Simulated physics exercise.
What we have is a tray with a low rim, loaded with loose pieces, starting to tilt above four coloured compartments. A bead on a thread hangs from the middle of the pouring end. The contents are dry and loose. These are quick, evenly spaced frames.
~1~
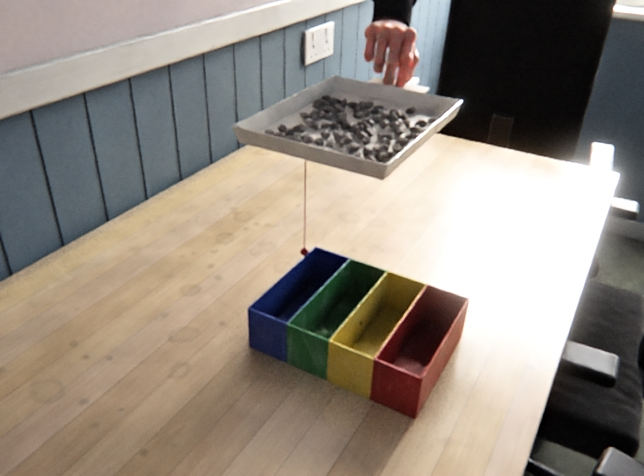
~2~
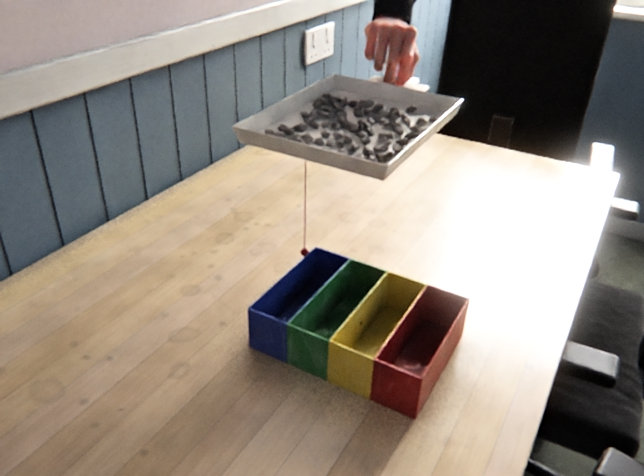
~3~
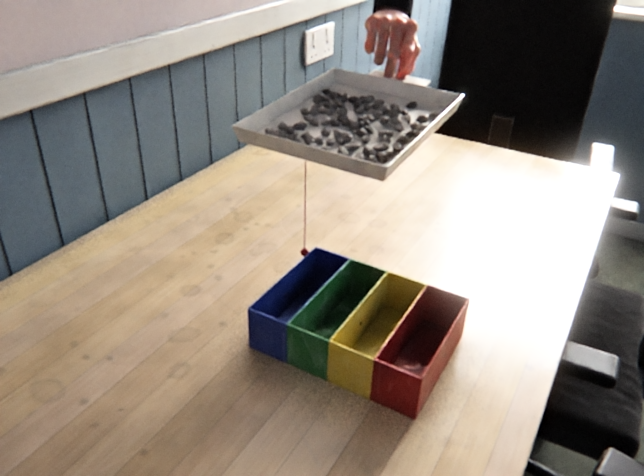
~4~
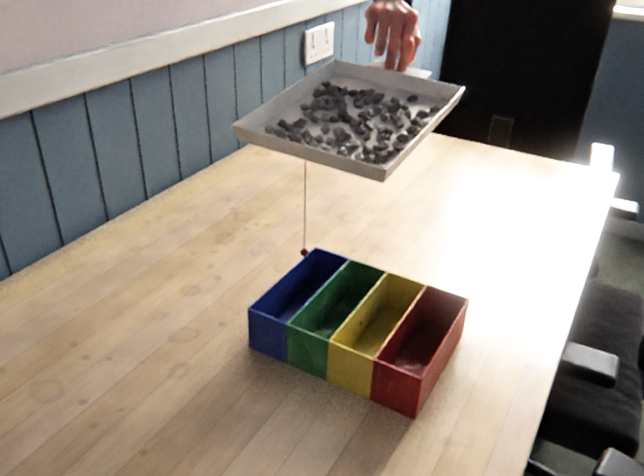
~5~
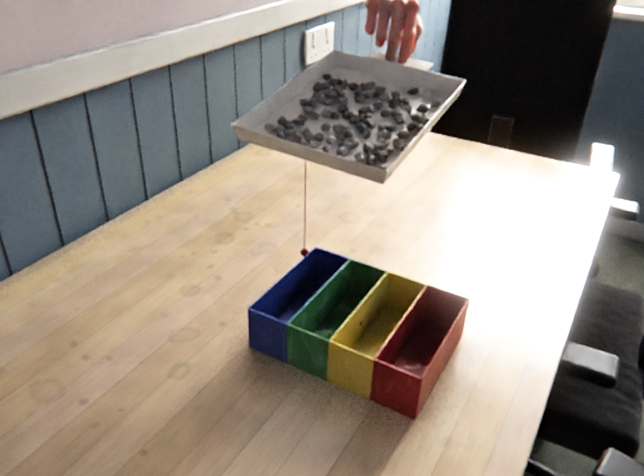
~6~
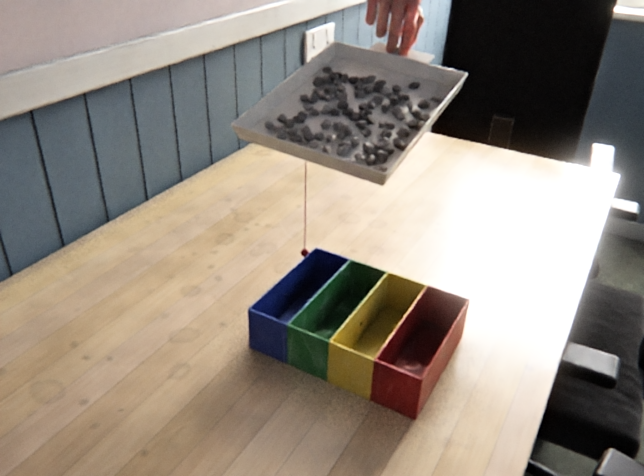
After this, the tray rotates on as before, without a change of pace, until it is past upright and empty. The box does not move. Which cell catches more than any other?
The green cell gets the most.
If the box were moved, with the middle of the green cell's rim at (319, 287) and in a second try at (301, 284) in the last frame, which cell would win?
At the first place the yellow one, at the second the yellow one.
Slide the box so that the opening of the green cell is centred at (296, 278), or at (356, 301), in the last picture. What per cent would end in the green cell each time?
The first gives 10 %, the second 60 %.
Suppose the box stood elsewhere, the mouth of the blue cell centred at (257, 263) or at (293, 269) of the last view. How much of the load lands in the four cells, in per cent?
Roughly 100 per cent, and 100 per cent.
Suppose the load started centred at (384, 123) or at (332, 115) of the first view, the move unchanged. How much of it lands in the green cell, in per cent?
In turn 50 and 50 in a hundred.
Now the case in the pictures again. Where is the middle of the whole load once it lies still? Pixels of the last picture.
Near (342, 332).
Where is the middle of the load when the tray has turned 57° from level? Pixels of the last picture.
Around (342, 145).
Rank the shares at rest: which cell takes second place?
In second place: That yellow cell.
Shortly afterwards, tray tipped steeply; the whole lot on the tray.
Next, tray tipped right over; near a quarter on the tray; near a quarter in the green cell; a little in the yellow cell; a little in the blue cell; near a quarter falling or outside the box.
Some moments later, tray tipped past a quarter turn; near half in the green cell; near a quarter in the yellow cell; near a quarter in the blue cell; only a few in the red cell; a little falling or outside the box.
In the end, tray tipped past a quarter turn; near half in the green cell; near a quarter in the yellow cell; near a quarter in the blue cell; only a few in the red cell; a little outside the box.
